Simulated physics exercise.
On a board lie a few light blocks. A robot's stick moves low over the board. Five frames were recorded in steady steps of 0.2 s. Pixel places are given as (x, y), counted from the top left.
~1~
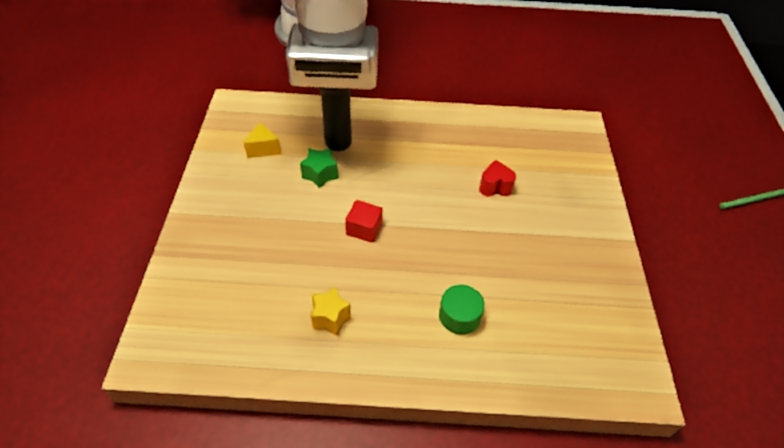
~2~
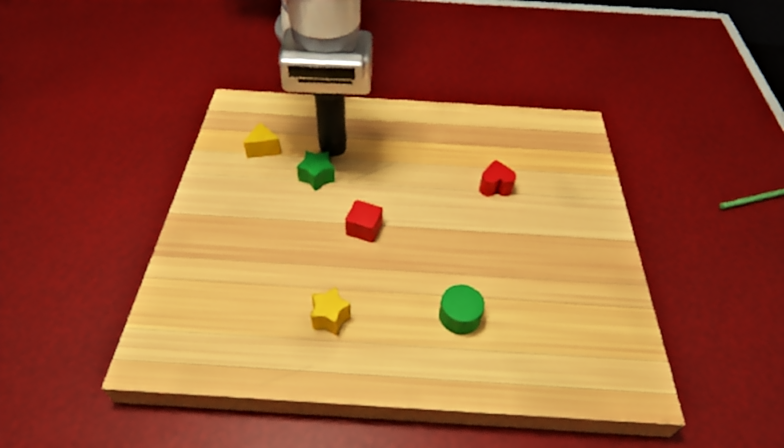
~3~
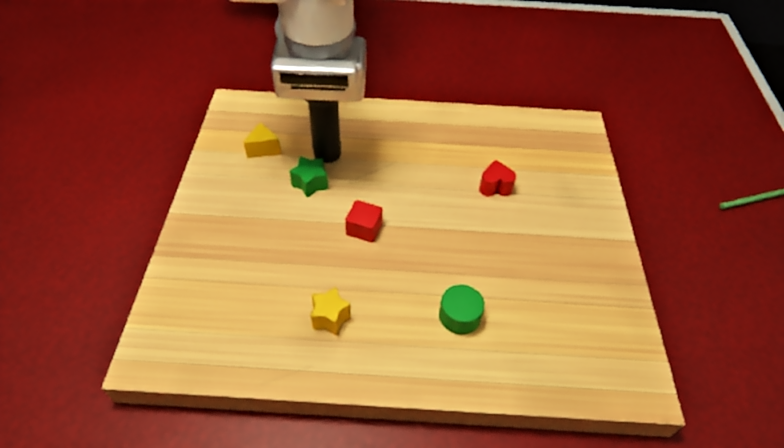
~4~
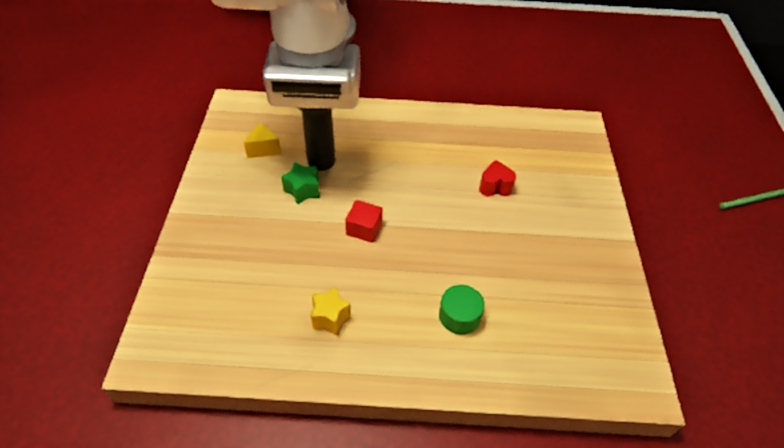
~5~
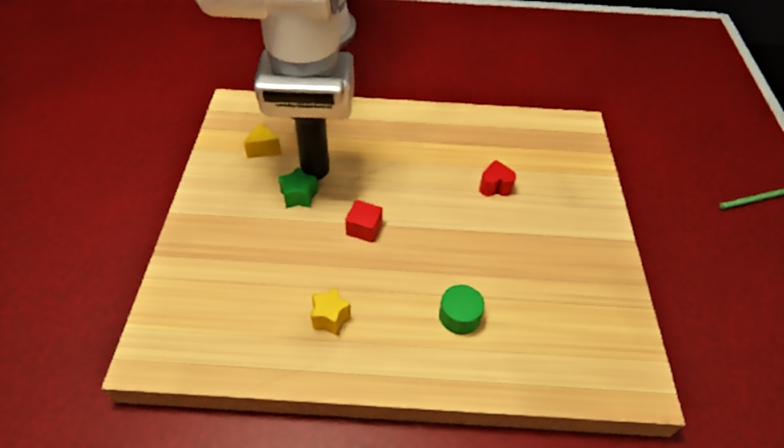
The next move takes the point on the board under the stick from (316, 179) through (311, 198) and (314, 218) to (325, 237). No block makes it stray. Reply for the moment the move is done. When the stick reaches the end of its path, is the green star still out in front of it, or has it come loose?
Lost on the way.
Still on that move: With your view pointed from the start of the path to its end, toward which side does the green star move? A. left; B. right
I'll go with B - right.
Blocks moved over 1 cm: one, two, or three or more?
Moved: 1.
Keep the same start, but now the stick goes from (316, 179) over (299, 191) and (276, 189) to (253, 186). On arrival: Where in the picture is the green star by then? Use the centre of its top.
It comes to (270, 196).
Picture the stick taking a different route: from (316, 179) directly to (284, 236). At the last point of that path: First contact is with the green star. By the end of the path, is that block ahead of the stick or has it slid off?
It sits in front of the stick.
The first path, step by step. One third of the way, stick at (310, 190); green star at (286, 198), turned 15° clockwise.
Two thirds of the way, stick at (313, 210); green star at (281, 207), turned 45° clockwise.
At the end, stick at (324, 228); green star at (281, 207), turned 45° clockwise; red square in place.
